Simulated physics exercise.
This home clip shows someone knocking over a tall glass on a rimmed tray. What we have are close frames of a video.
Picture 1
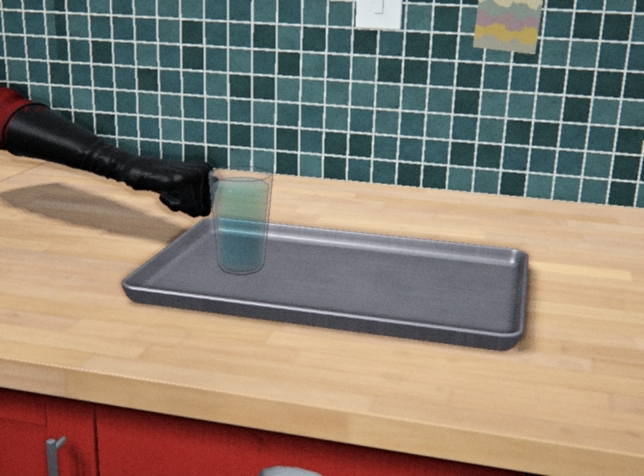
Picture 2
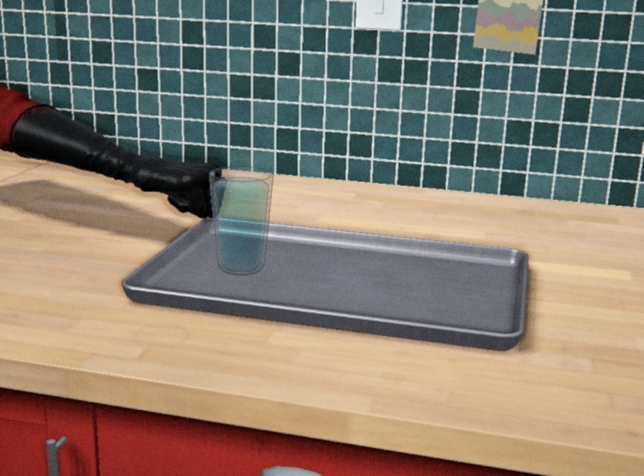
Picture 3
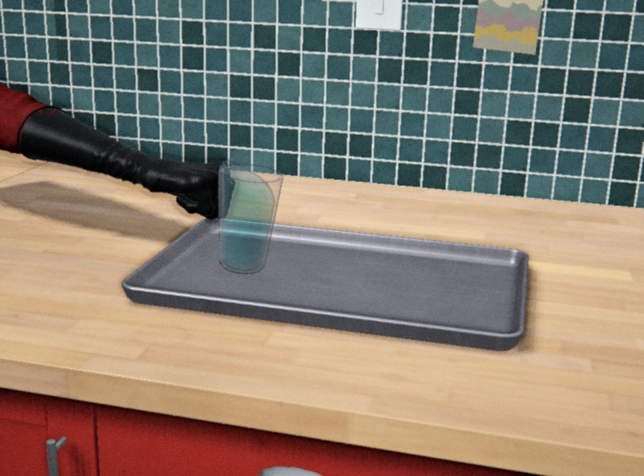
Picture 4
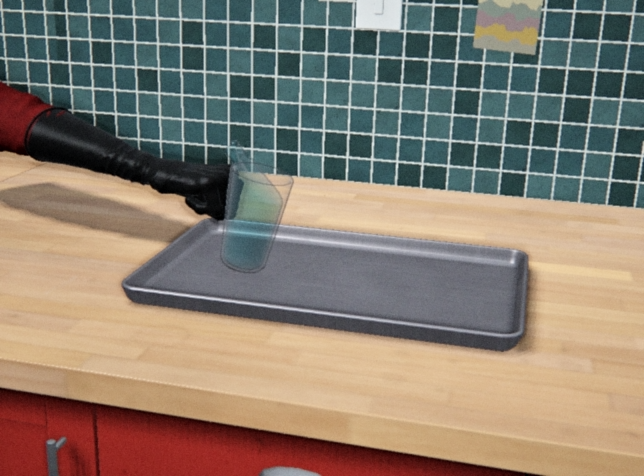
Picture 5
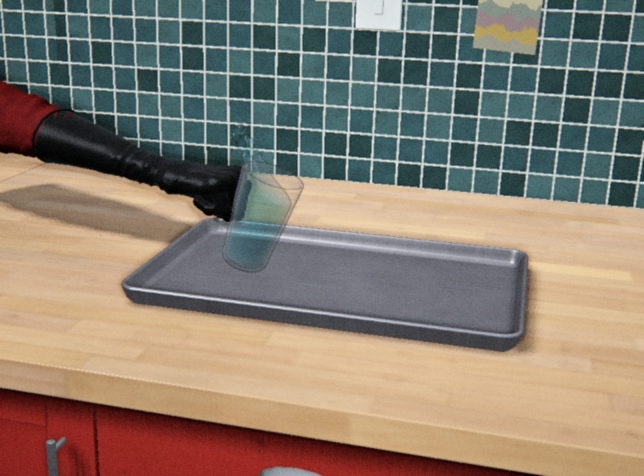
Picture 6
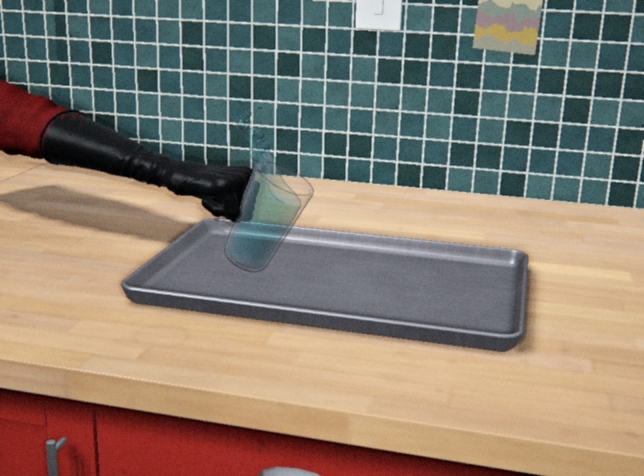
At first, a black-gloved hand holds a tall, clear glass of bluish-green liquid upright at the left end of a gray rimmed tray on a wooden counter. The hand then moves slightly right, and the glass leans gradually to the right, ending at a modest slant above the tray.
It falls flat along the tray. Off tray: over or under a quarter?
Stays put: Under three quarters.
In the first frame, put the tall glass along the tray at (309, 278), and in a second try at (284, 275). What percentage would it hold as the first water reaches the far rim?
First about 55, then 50 per cent.
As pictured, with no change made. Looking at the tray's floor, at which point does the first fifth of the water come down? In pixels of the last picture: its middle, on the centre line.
(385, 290).
A moment on, the tall glass lies on its side and 87 per cent is in the glass, 0 on the tray and 12 above or beyond its rim.
Next, the tall glass lies on its side and 44 per cent is in the glass, 48 on the tray and 8 above or beyond its rim.
Then the tall glass lies on its side and 25 per cent is in the glass, 48 on the tray and 27 above or beyond its rim.
Later the tall glass lies on its side and 14 per cent is in the glass, 47 on the tray and 39 above or beyond its rim.
At rest 61 per cent is held by tray and glass, 39 is off the tray.
